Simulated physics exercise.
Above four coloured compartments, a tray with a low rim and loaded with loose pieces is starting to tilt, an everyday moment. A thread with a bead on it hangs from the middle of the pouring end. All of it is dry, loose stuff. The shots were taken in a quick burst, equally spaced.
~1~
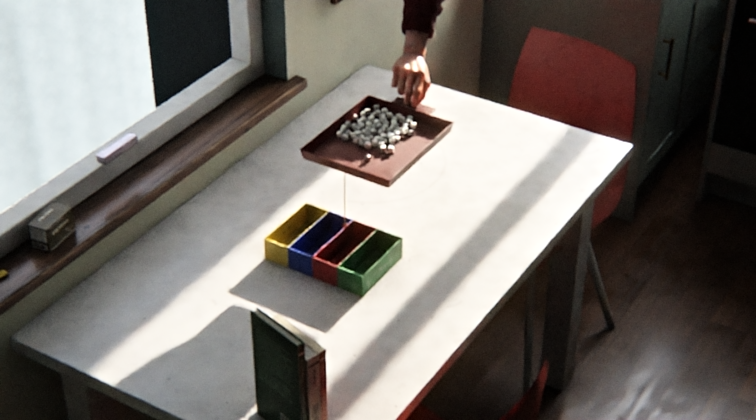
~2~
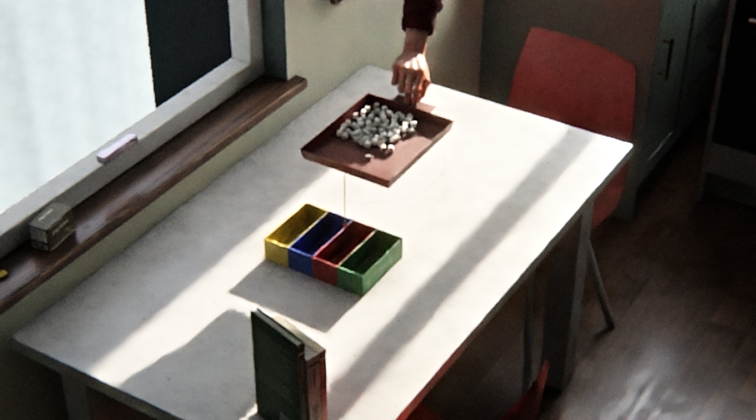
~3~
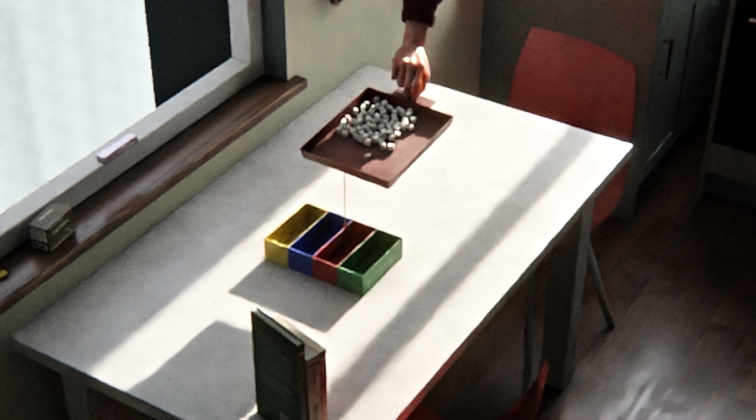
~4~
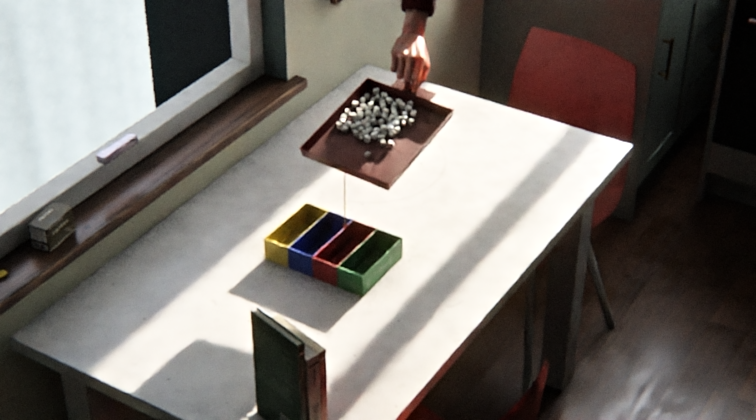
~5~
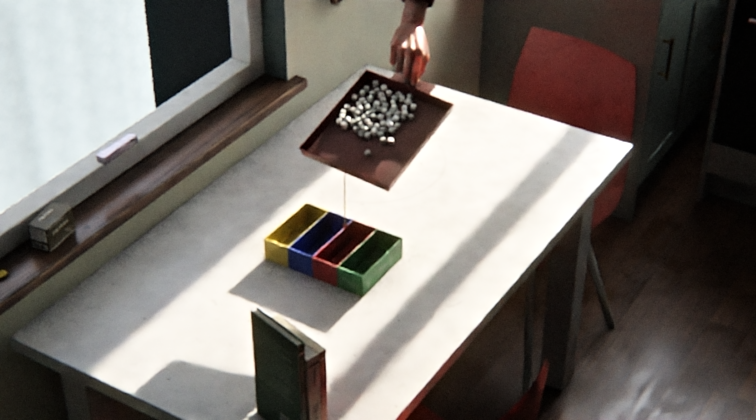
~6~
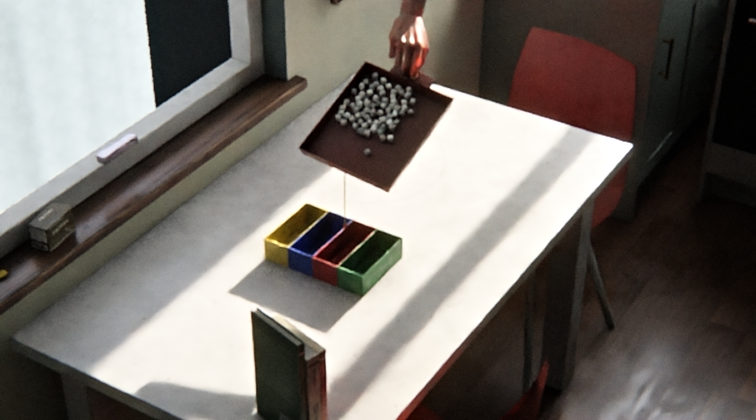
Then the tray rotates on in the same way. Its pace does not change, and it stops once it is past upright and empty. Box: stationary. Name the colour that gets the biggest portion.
Green.
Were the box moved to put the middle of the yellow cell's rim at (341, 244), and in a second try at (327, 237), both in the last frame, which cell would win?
First blue, then red.
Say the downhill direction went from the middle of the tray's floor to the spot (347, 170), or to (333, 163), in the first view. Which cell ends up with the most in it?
The first time it is the cell in blue, and the second time it is the cell in yellow.
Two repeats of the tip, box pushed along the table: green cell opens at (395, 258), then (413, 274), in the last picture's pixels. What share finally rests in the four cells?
About 100 per cent, then about 100 per cent.
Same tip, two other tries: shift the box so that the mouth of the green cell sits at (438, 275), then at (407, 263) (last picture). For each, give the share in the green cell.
Close to 0 in a hundred, then close to 10 in a hundred.
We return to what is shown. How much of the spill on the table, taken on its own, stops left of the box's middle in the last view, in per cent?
Left share: Some 0 per cent.
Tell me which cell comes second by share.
Second best is the cell in red.
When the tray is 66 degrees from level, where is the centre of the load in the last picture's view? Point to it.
In the last view the centre sits at roughly (367, 171).
Soon, tray tipped steeply; nearly all on the tray; a small part falling or outside the box.
A while on, tray tipped past a quarter turn; about two thirds on the tray; a small part in the green cell; a small part in the red cell; about a quarter falling or outside the box.
Towards the end, tray tipped past a quarter turn; about half in the green cell; about a quarter in the red cell; about a quarter falling or outside the box.
Finally, tray tipped past a quarter turn; about half in the green cell; about a quarter in the red cell; none in the blue cell; none in the yellow cell; about a quarter outside the box.
